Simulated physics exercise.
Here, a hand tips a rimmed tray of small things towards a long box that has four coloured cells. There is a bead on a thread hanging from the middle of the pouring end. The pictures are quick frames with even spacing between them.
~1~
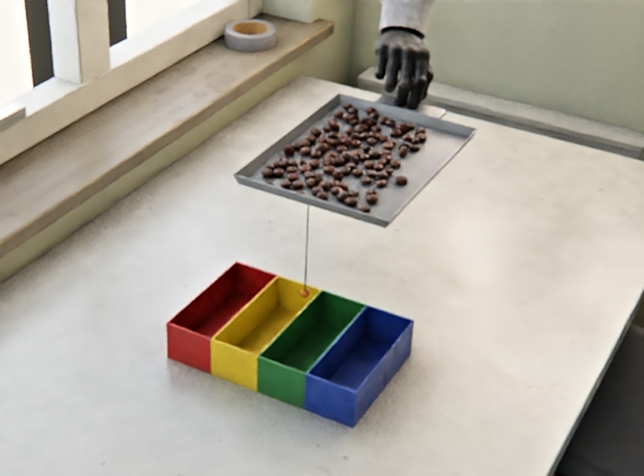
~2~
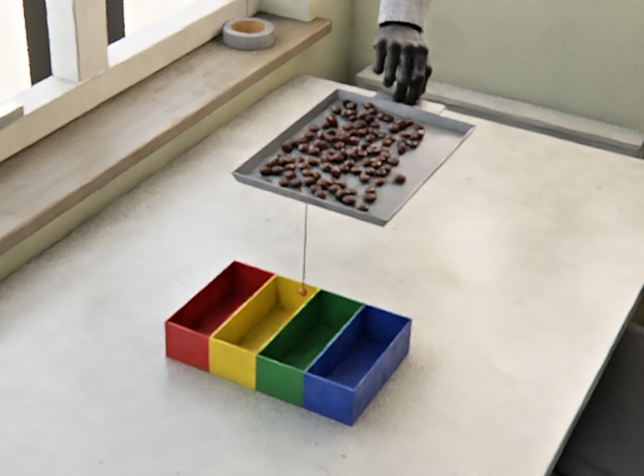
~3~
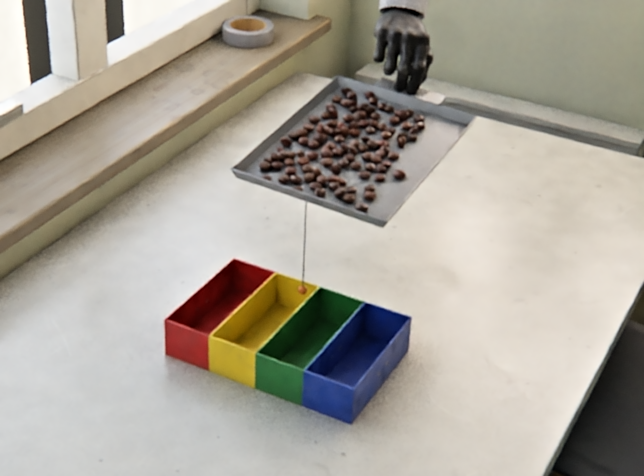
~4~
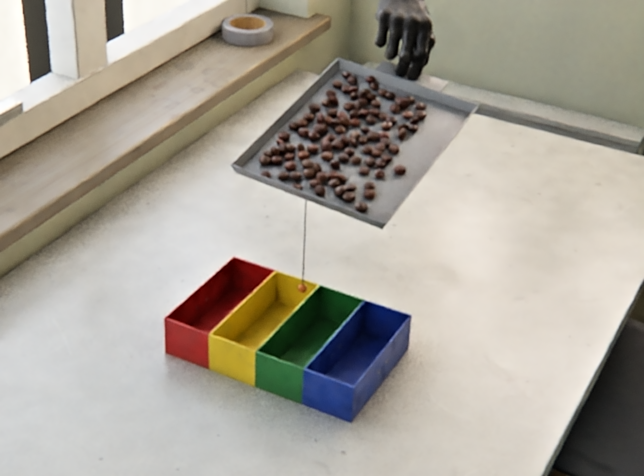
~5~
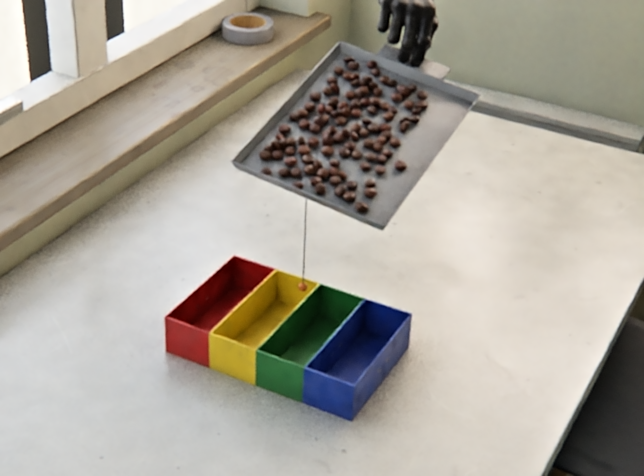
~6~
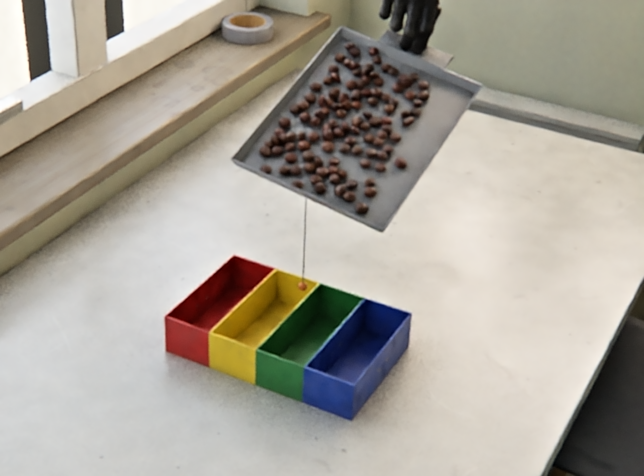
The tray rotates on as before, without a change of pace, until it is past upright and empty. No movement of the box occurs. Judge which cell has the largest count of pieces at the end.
Largest count: Blue.
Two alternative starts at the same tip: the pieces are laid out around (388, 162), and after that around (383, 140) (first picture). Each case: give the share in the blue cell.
You'd get about 70 per cent first and about 80 per cent second.
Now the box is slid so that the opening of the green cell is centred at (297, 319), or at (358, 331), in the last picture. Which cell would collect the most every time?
The cell in blue, then the green cell.
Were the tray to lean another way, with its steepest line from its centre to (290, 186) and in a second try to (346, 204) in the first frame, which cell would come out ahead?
Case 1 - the cell in red. Case 2 - the blue one.
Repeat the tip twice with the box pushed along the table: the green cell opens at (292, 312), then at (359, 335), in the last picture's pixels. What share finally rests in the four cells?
Estimates in order: 40 percent, 100 percent.
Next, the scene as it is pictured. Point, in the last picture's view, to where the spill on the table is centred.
Their resting centre is at about (419, 404).
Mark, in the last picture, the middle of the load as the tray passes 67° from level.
Around (367, 228).
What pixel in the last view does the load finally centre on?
Roughly pixel (362, 366).
Shortly afterwards, tray tipped steeply; near two thirds on the tray; only a few in the blue cell; only a few in the green cell; near a third falling or outside the box.
Next, tray tipped past a quarter turn; near two thirds in the blue cell; a little in the green cell; near a quarter falling or outside the box.
Some moments later, tray tipped past a quarter turn; near two thirds in the blue cell; a little in the green cell; near a quarter falling or outside the box.
In the end, tray tipped past a quarter turn; near two thirds in the blue cell; a little in the green cell; none at all in the yellow cell; none at all in the red cell; near a quarter outside the box.
